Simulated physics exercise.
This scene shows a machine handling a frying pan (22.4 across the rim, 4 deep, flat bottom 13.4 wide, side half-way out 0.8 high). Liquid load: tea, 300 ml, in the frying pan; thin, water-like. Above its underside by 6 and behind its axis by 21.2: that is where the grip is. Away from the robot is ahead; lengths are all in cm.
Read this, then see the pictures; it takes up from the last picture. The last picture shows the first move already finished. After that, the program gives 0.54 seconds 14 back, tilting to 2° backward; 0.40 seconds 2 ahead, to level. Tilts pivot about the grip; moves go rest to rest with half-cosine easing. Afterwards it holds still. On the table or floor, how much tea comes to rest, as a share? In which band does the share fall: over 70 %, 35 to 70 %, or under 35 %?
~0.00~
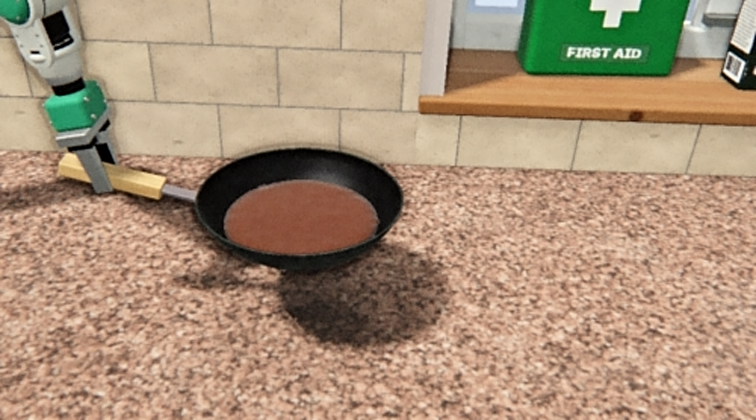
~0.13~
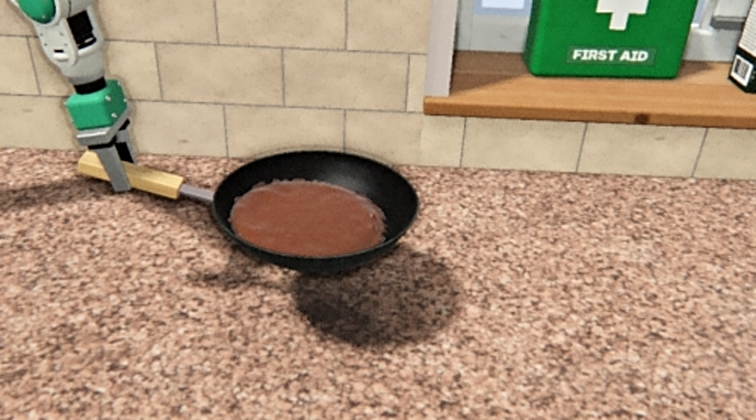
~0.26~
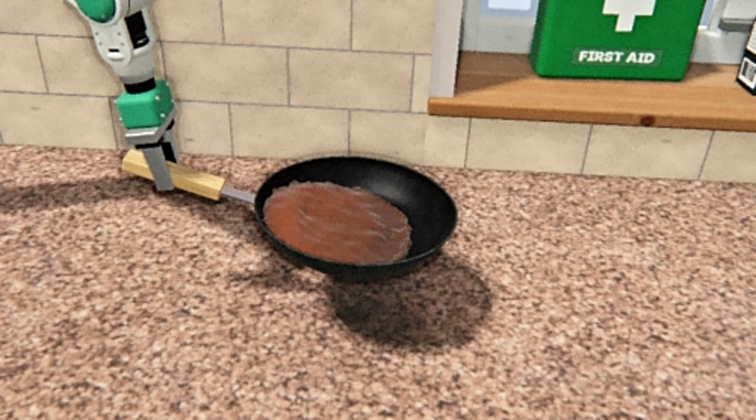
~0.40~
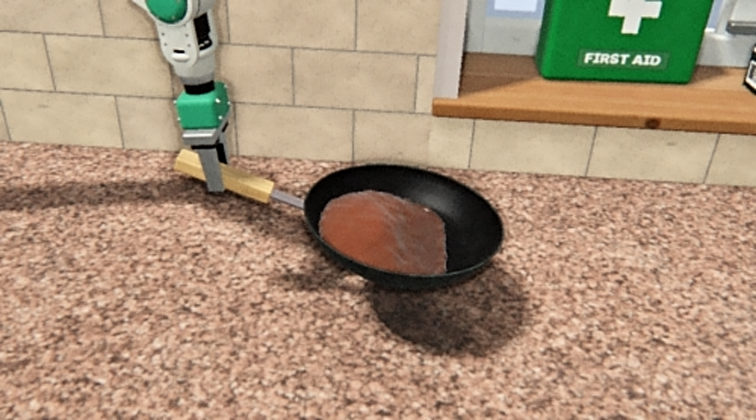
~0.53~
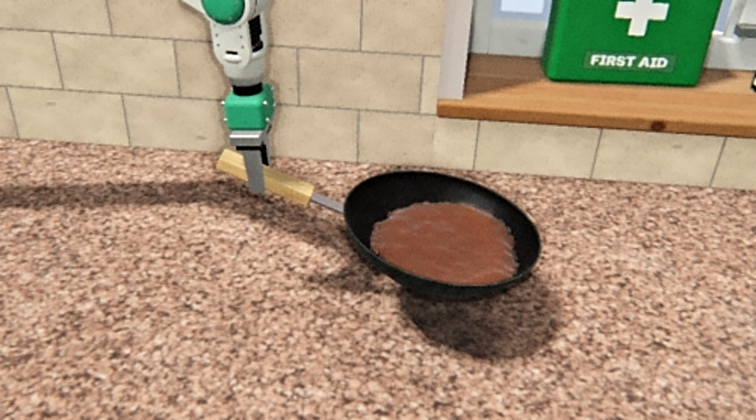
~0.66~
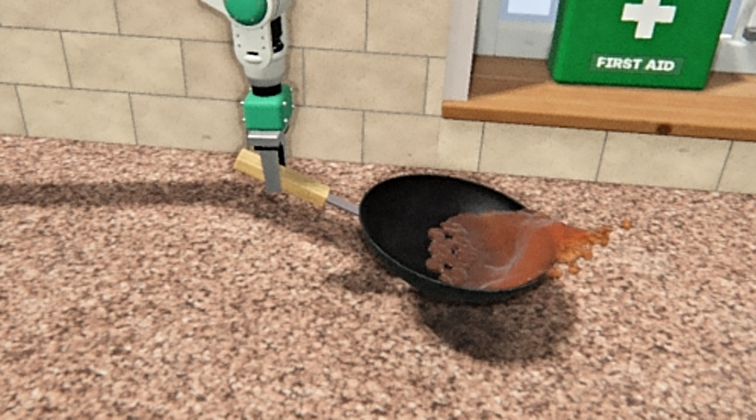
It falls 35 to 70 %.
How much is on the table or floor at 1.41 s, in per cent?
Around 45 %.
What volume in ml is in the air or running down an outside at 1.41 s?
10 ml.
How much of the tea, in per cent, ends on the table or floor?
Result: Near 50 percent.
After 1.04 s, level, liquid up to 16 above the table; 170 ml in the frying pan, 130 ml on the table or floor.
After 1.41 s, level, liquid up to 17 above the table; 155 ml in the frying pan, 135 ml on the table or floor, 10 ml in the air or running down outside.
After 1.80 s, level, liquid up to 16 above the table; 155 ml in the frying pan, 145 ml on the table or floor.
After 2.60 s, level, liquid up to 15 above the table; 155 ml in the frying pan, 145 ml on the table or floor.
At rest, 155 ml in the frying pan, 145 ml on the table or floor. That is 48 % on the table or floor.
